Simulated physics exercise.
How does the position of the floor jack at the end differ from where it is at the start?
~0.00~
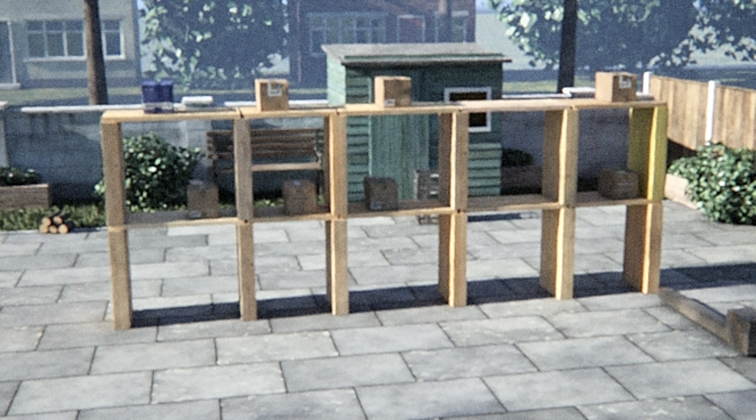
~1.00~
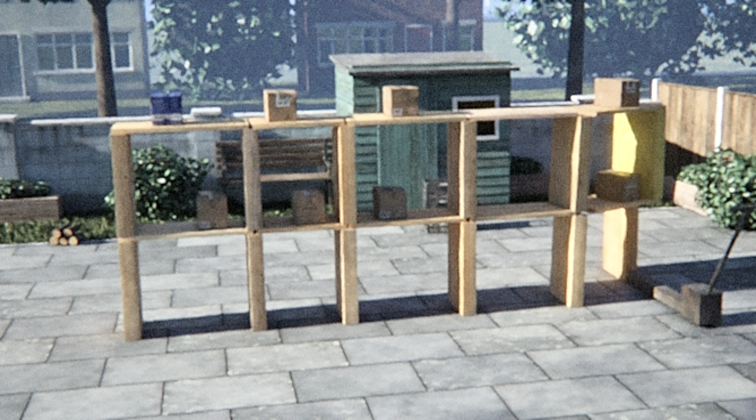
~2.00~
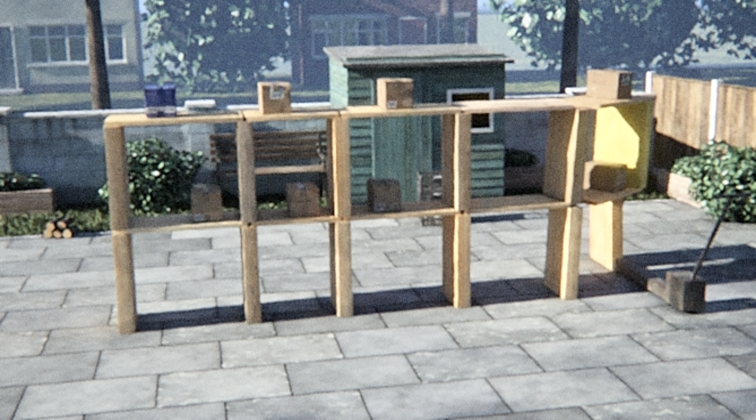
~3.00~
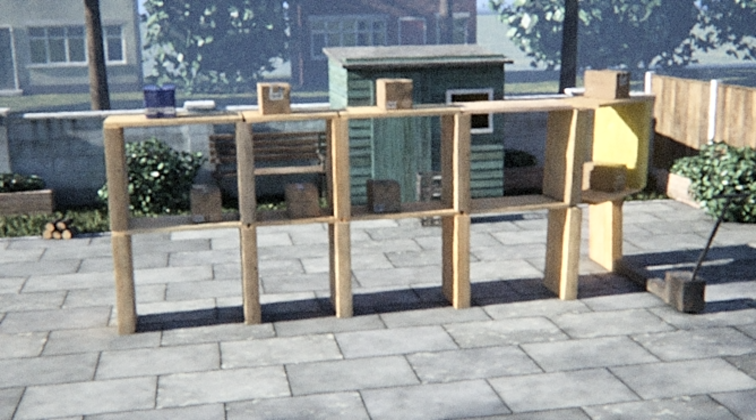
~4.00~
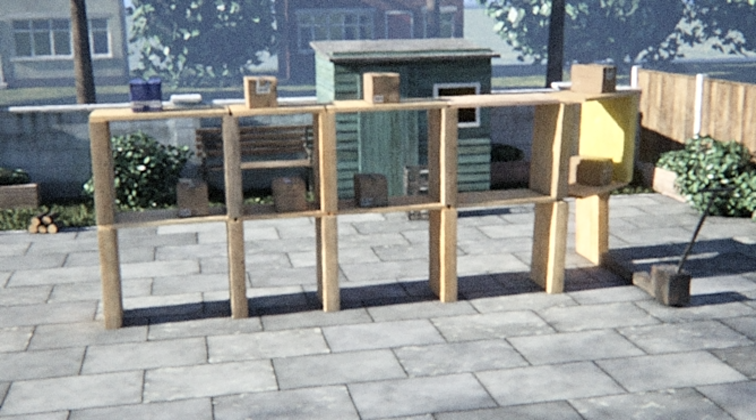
At the start the jack is at the lower right, nearer the viewer, and by the end it is farther back on the paving and a little to the left.
